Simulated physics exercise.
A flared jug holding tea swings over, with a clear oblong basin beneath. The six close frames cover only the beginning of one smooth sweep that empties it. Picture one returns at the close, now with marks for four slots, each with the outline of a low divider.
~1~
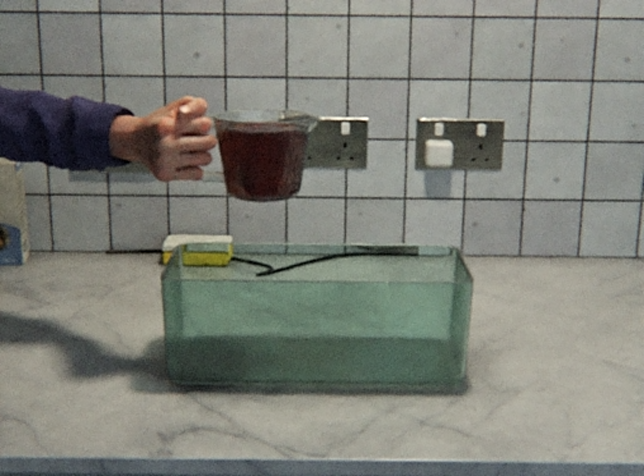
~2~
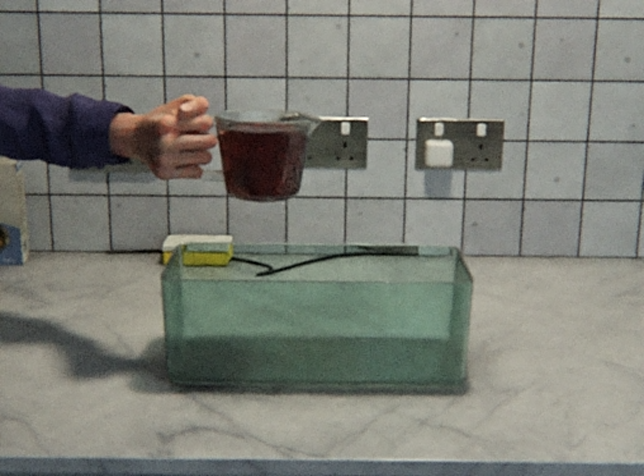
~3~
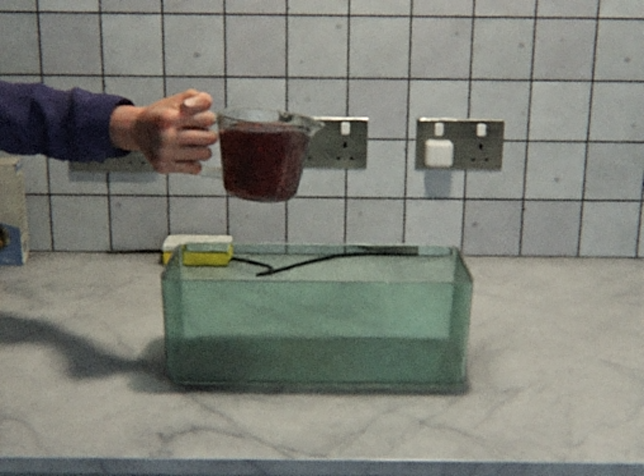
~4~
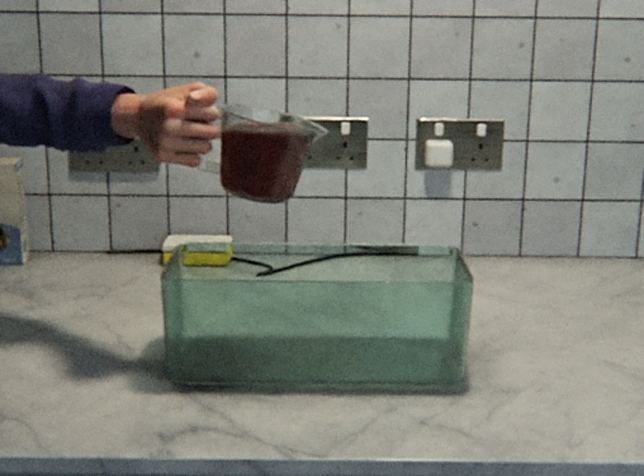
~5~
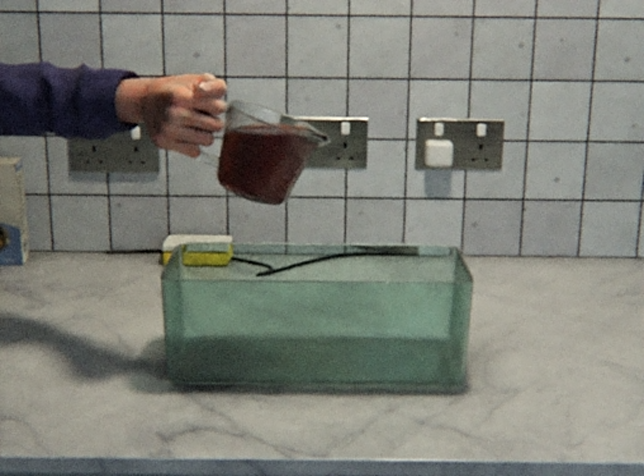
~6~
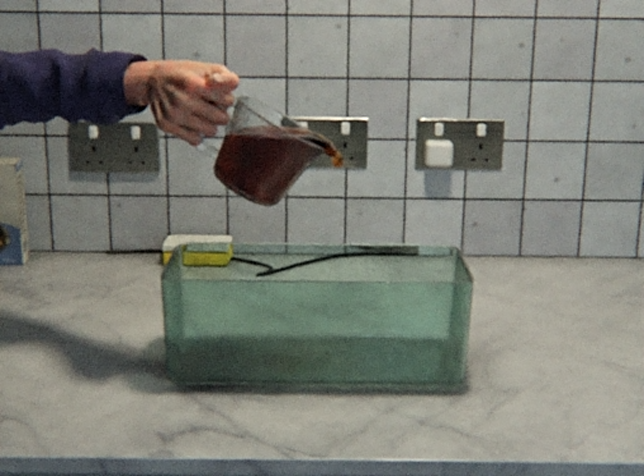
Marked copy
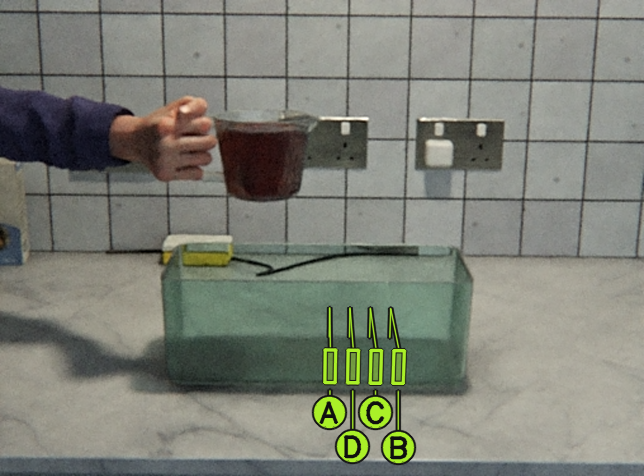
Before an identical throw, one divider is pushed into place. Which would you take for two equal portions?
Best: C.
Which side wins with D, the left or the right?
The right side.
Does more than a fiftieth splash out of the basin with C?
No.
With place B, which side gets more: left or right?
More ends on the left.
On the marked copy, A at (329, 390); B at (398, 391); C at (375, 390); D at (352, 390).
For place A, about 8 % ends left of the wall and 91 % right of it.
For place B, about 89 % ends left of the wall and 10 % right of it.
For place C, about 51 % ends left of the wall and 49 % right of it.
For place D, about 22 % ends left of the wall and 77 % right of it.
